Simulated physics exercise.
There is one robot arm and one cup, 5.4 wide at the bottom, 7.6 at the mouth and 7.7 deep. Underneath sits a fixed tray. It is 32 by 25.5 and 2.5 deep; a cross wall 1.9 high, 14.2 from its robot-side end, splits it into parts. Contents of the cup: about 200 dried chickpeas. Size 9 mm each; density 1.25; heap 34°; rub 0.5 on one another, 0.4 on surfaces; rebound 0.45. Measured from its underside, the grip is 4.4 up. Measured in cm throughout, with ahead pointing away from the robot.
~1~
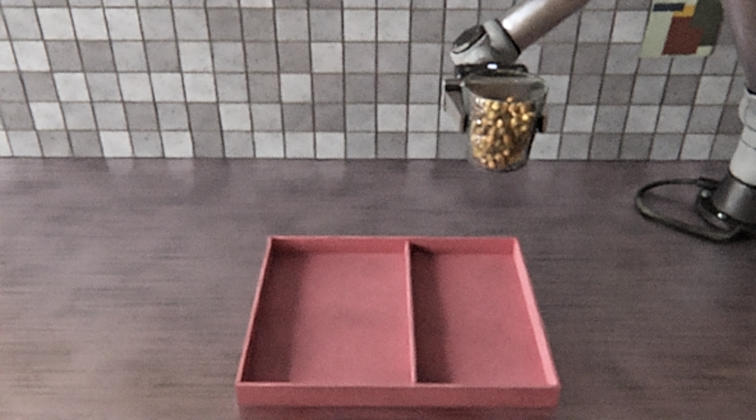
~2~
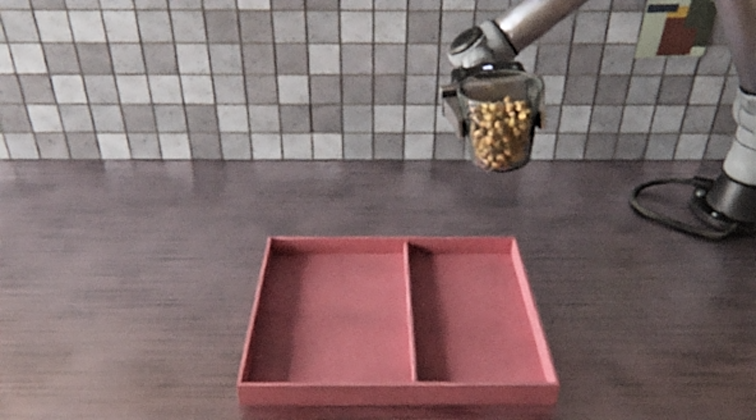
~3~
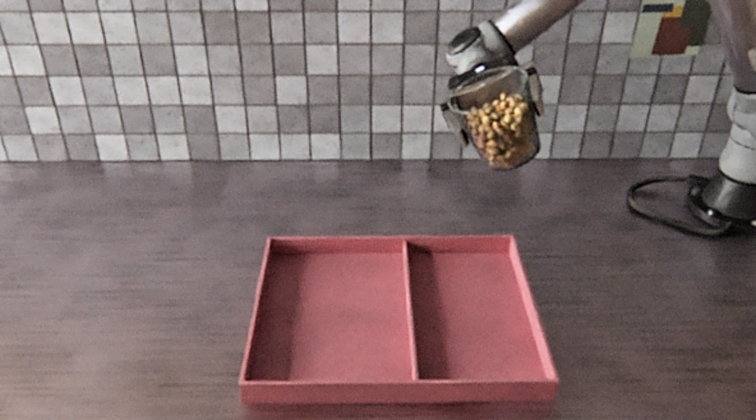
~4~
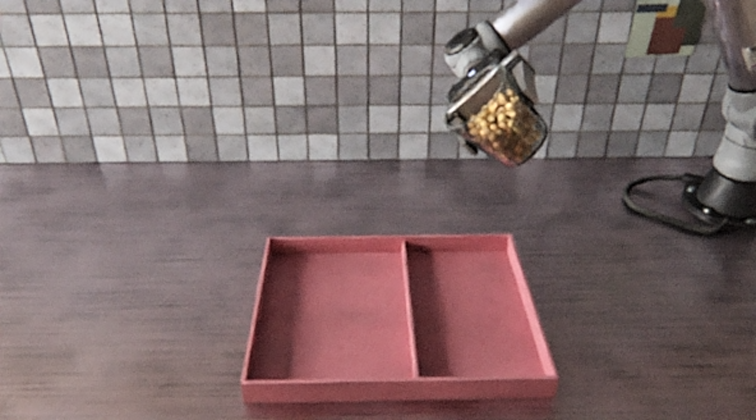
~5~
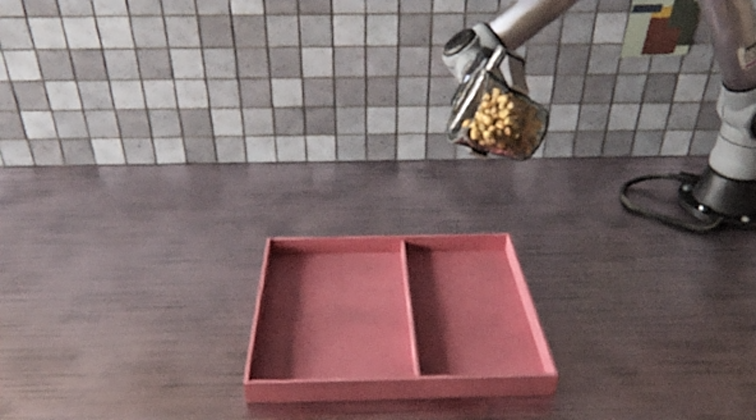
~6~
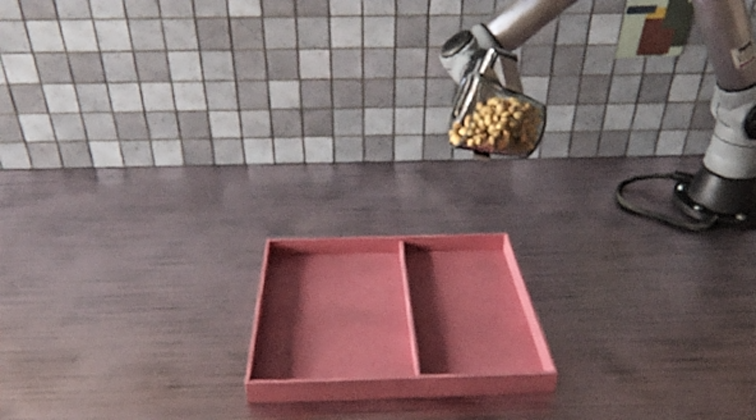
A robot arm held a clear cup of dried chickpeas above and behind a divided pink tray, then steadily tilted it well over onto its side while the chickpeas shifted toward the rim.
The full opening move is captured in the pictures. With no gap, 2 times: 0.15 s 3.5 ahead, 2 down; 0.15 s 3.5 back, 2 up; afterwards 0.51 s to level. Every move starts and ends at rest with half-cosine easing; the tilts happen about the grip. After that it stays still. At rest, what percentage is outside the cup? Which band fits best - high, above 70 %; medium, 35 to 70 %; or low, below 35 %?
Low, below 35 %.
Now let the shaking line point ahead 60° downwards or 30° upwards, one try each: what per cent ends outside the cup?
First try some 0 %, second try some 55 %.
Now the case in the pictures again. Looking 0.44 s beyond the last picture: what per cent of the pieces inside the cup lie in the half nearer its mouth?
Something like 45 percent sits in that half.
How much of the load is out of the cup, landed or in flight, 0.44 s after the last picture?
Roughly 10 per cent by then.
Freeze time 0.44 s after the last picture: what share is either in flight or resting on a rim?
I'd put it near 2 per cent.
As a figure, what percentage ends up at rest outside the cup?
Estimate: Roughly 20 %.
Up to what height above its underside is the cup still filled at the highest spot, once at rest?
About 6.0 cm.
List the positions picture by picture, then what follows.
In the first picture, cup middle at (501, 124), level; upper third of the load around (502, 118), from x 470 to 530, top at y 100; 204 in the cup.
In the second picture, cup middle at (500, 125), tilted 7° forward; upper third of the load around (504, 118), from x 470 to 530, top at y 100.
In the third picture, cup middle at (501, 123), tilted 25° forward; upper third of the load around (508, 116), from x 470 to 530, top at y 100.
In the fourth picture, cup middle at (501, 122), tilted 46° forward; upper third of the load around (510, 111), from x 475 to 535, top at y 95.
In the fifth picture, cup middle at (501, 121), tilted 64° forward; upper third of the load around (510, 110), from x 465 to 535, top at y 90.
In the sixth picture, cup middle at (500, 121), tilted 71° forward; upper third of the load around (512, 113), from x 455 to 535, top at y 100; 204 in the cup.
Then, 0.44 s after the last picture, tilted 71° forward, highest piece 25 above the table; 182 in the cup, 10 in the far-side part, 8 in the robot-side part, 4 in flight or on a rim.
Then, 0.89 s after the last picture, tilted 28° forward, highest piece 28 above the table; 160 in the cup, 25 in the far-side part, 19 in the robot-side part.
Then, 1.31 s after the last picture, level, highest piece 28 above the table; 160 in the cup, 25 in the far-side part, 19 in the robot-side part.
Then, 2.36 s after the last picture, level, highest piece 28 above the table; 160 in the cup, 25 in the far-side part, 19 in the robot-side part.
Final count, 160 in the cup, 25 in the far-side part, 19 in the robot-side part. That is 22 % outside the cup.
